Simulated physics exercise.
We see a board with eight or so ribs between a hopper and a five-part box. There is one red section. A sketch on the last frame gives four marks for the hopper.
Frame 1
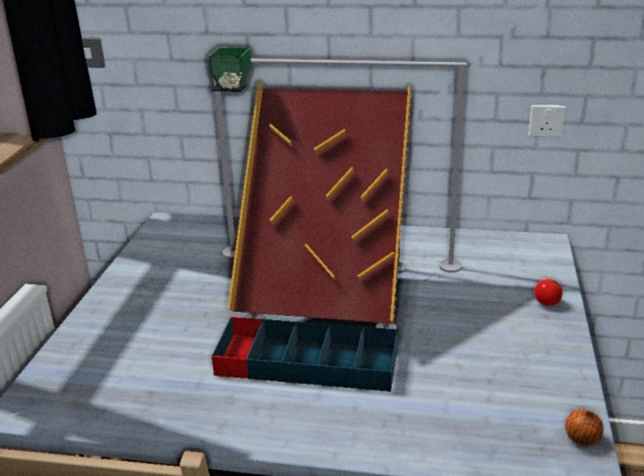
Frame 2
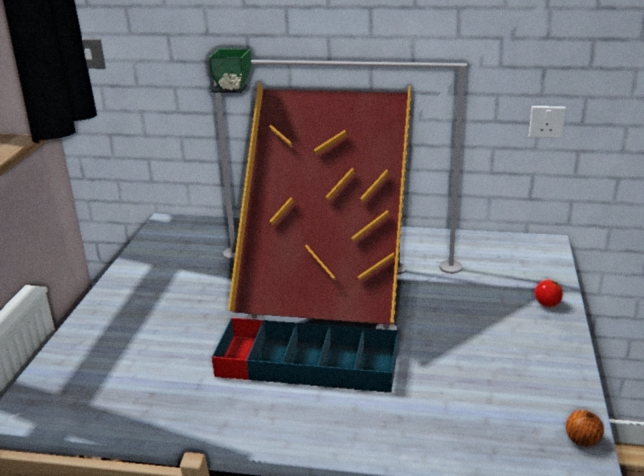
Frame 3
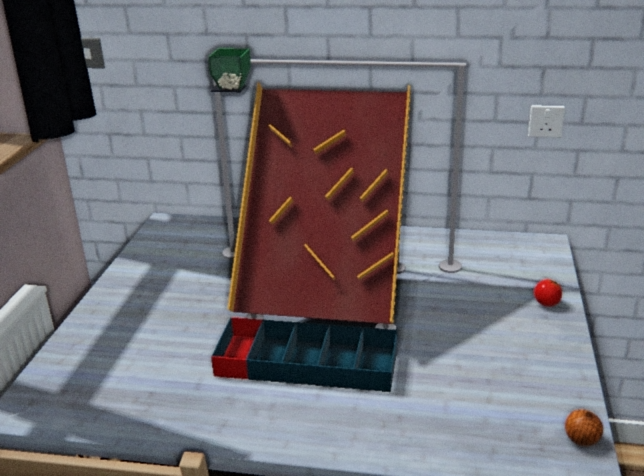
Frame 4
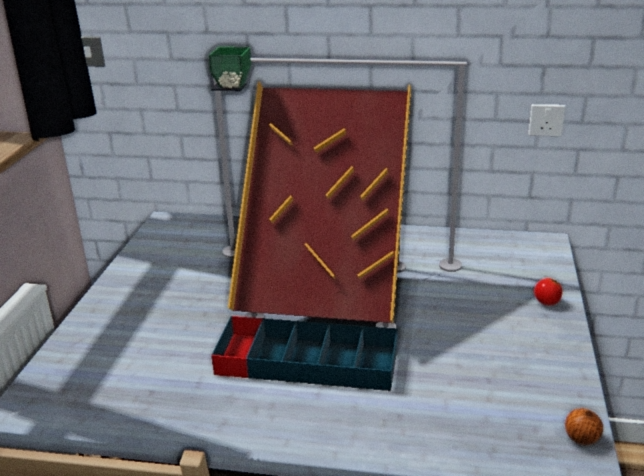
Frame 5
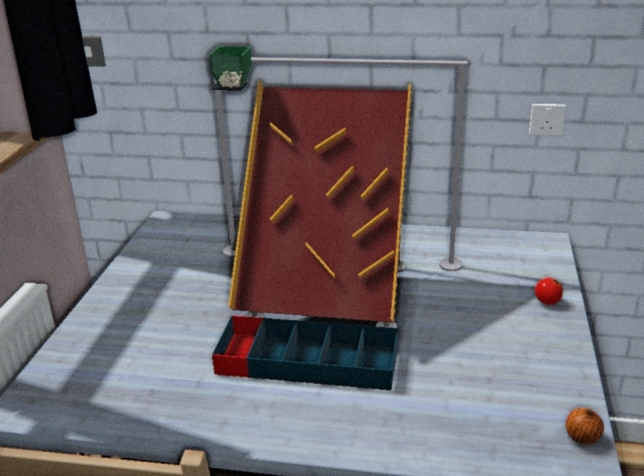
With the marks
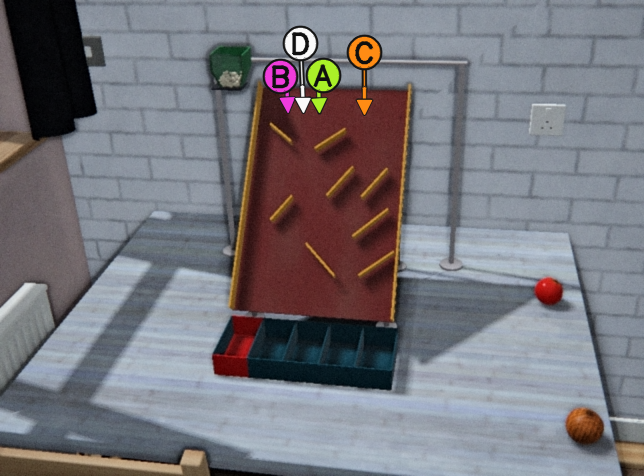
Nothing moved that I noticed: the green hopper of white beans sat still above a tilted red board with yellow ribs, and below it stood a box with one red section at the left.
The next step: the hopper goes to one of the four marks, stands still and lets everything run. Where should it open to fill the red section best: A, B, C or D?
It is A.
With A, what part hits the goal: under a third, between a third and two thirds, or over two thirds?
Between a third and two thirds.
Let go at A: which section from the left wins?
The first from the left.
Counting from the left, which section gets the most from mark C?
It is the fourth one.
On the marked copy, mark A meets the board at (319, 107); mark B meets the board at (287, 107); mark C meets the board at (364, 109); mark D meets the board at (303, 107).
With A, about half in the red section, about a third in other sections, a small part held on the board.
With B, about a quarter in the red section, about two thirds in other sections, a small part held on the board.
With C, a small part in the red section, most in other sections, a stray few outside the box.
With D, about a quarter in the red section, about two thirds in other sections, a small part outside the box.
